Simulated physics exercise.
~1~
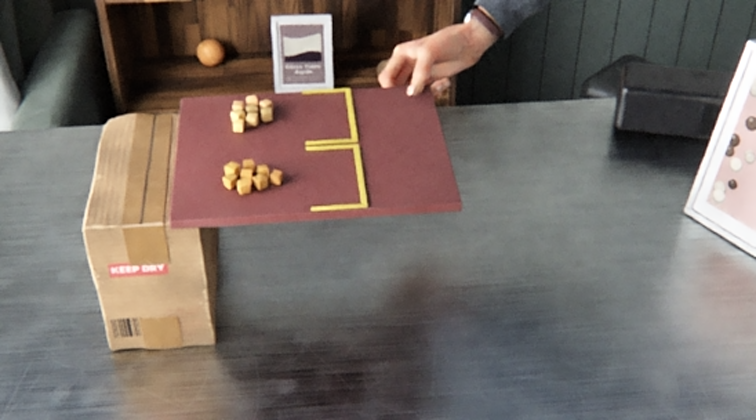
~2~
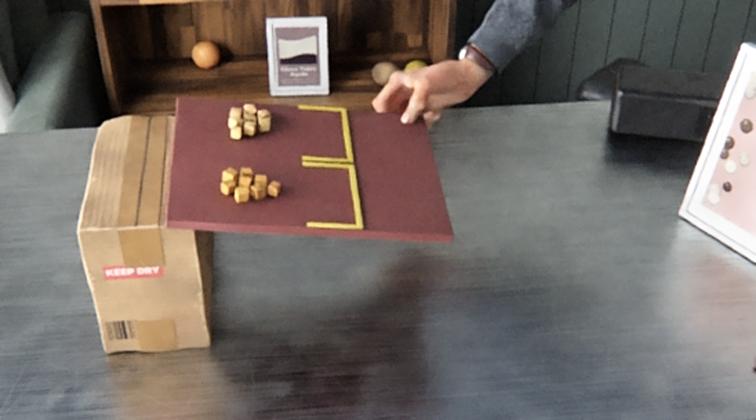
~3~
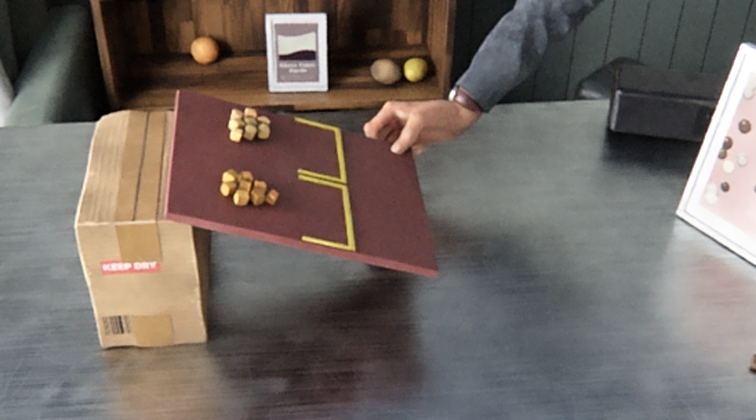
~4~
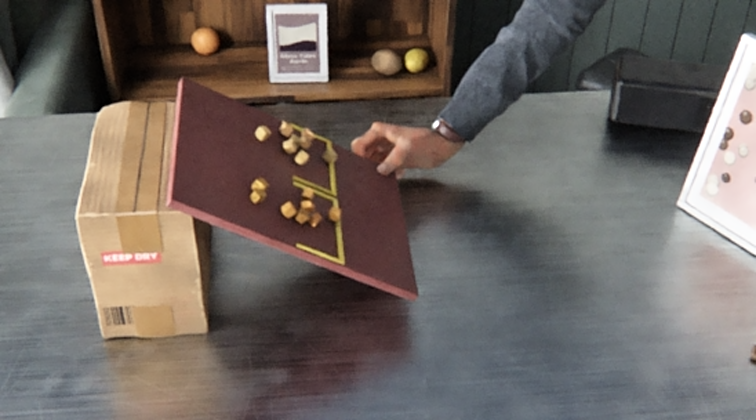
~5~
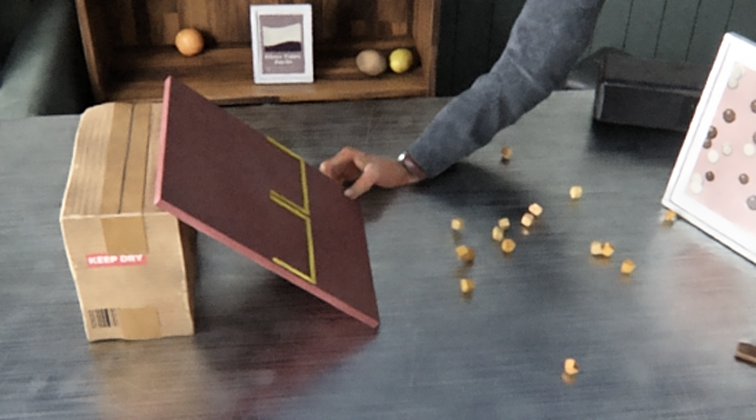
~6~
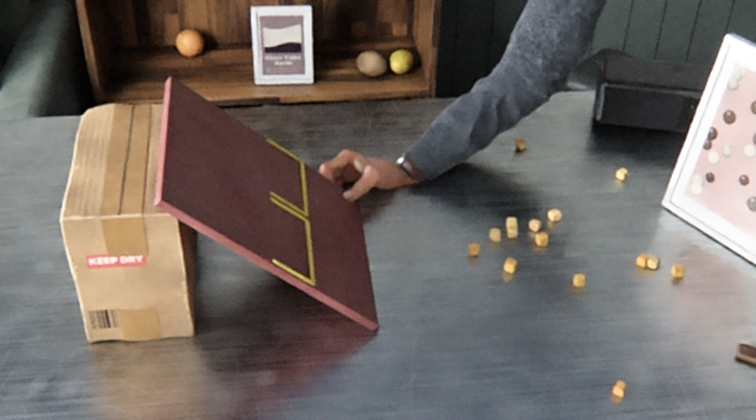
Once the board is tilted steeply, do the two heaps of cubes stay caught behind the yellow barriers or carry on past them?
Both heaps carry on past their barriers. The cubes from the nearer and farther heaps end up scattered on the dark tabletop.
Small cubes slide down a board lowered by a hand, pass yellow barriers and scatter.
